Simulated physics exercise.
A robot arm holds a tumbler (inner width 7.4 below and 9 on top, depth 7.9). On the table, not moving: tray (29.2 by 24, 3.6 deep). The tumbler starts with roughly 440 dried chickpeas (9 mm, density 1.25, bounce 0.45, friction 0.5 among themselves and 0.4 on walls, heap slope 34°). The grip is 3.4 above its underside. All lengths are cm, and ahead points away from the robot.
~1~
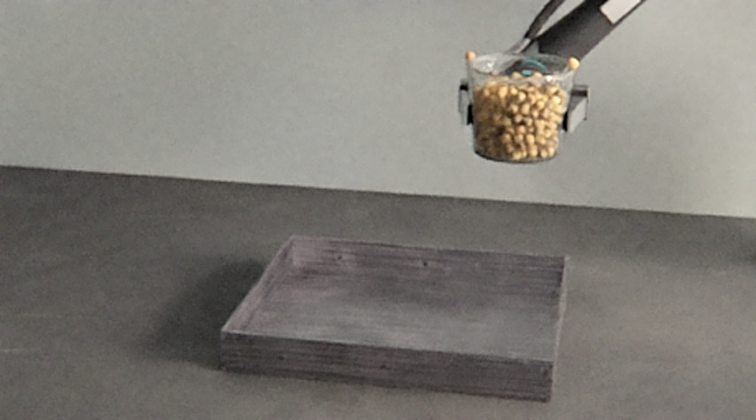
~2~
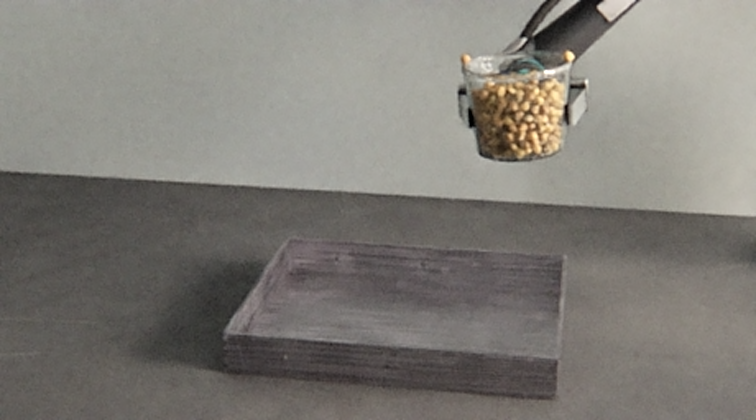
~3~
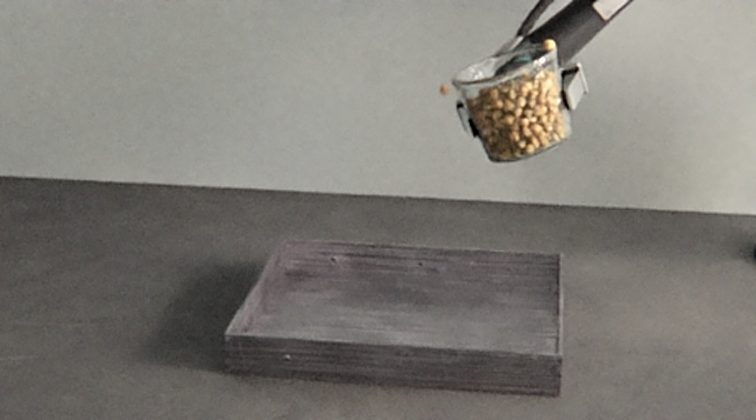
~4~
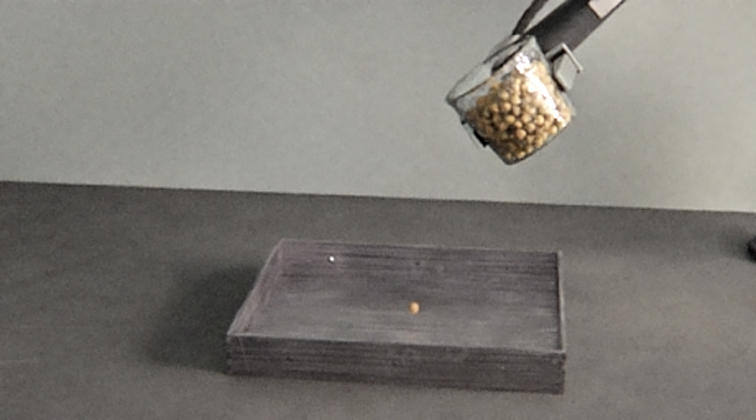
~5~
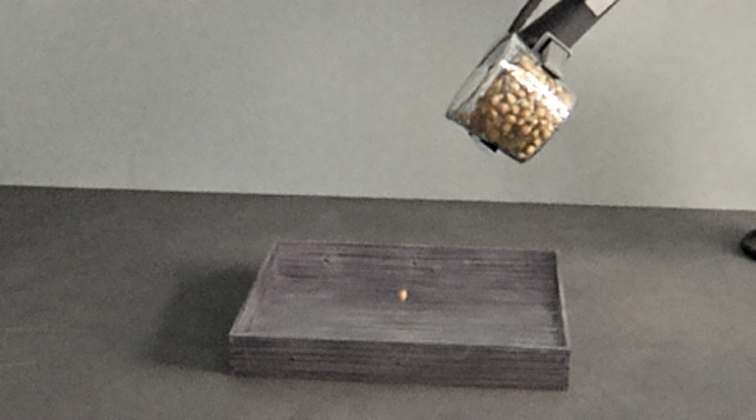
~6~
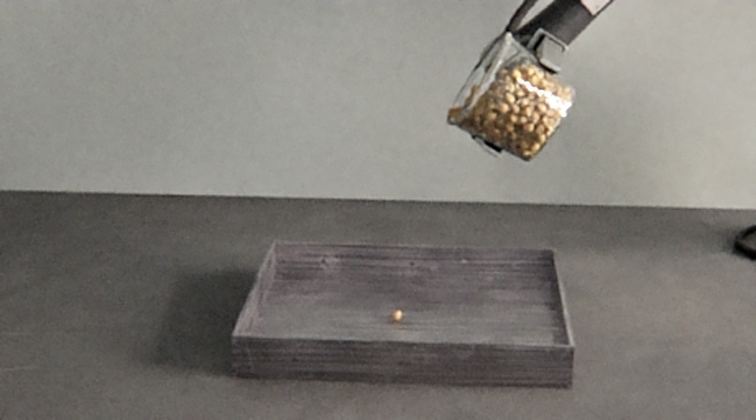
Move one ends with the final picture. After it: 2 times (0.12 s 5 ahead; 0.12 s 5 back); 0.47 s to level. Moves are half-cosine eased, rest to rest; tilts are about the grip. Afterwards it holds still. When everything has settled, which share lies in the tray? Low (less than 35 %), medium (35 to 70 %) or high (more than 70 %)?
A medium share, 35 to 70 %, ends in the tray.
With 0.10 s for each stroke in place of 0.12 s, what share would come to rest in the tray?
Then about 50 per cent.
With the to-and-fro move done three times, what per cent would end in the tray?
Then about 55 per cent.
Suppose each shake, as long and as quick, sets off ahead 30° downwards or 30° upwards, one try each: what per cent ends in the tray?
About 25 and 70 per cent.
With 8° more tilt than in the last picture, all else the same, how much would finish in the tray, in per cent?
It would be near 65 per cent.
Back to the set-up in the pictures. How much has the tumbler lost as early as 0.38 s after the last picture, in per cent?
Some 30 per cent.
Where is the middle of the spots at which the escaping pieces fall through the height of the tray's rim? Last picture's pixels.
Near (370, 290).
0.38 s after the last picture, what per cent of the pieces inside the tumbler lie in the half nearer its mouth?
About 50 per cent.
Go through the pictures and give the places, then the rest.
In the first picture, tumbler middle at (518, 110), level; upper third of the load around (520, 95), from x 470 to 570, top at y 55; 436 in the tumbler.
In the second picture, tumbler middle at (519, 108), tilted 6° forward; upper third of the load around (522, 93), from x 465 to 570, top at y 55.
In the third picture, tumbler middle at (517, 106), tilted 20° forward; upper third of the load around (524, 91), from x 445 to 565, top at y 45; 435 in the tumbler, 1 in flight or on a rim.
In the fourth picture, tumbler middle at (516, 105), tilted 38° forward; upper third of the load around (525, 88), from x 415 to 565, top at y 65; 435 in the tumbler, 1 in the tray.
In the fifth picture, tumbler middle at (515, 103), tilted 52° forward; upper third of the load around (522, 87), from x 400 to 565, top at y 60; 435 in the tumbler, 1 in the tray.
In the sixth picture, tumbler middle at (515, 102), tilted 58° forward; upper third of the load around (523, 87), from x 395 to 565, top at y 65; 435 in the tumbler, 1 in the tray.
Then, 0.38 s after the last picture, tilted 58° forward, highest piece 24 above the table; 295 in the tumbler, 130 in the tray, 11 in flight or on a rim.
Then, 0.76 s after the last picture, tilted 20° forward, highest piece 25 above the table; 221 in the tumbler, 210 in the tray, 4 on the table or floor, 1 in flight or on a rim.
Then, 1.15 s after the last picture, level, highest piece 25 above the table; 221 in the tumbler, 210 in the tray, 5 on the table or floor.
Then, 2.20 s after the last picture, level, highest piece 25 above the table; 221 in the tumbler, 210 in the tray, 5 on the table or floor.
Final count, 221 in the tumbler, 210 in the tray, 5 on the table or floor. That is 48 % in the tray.
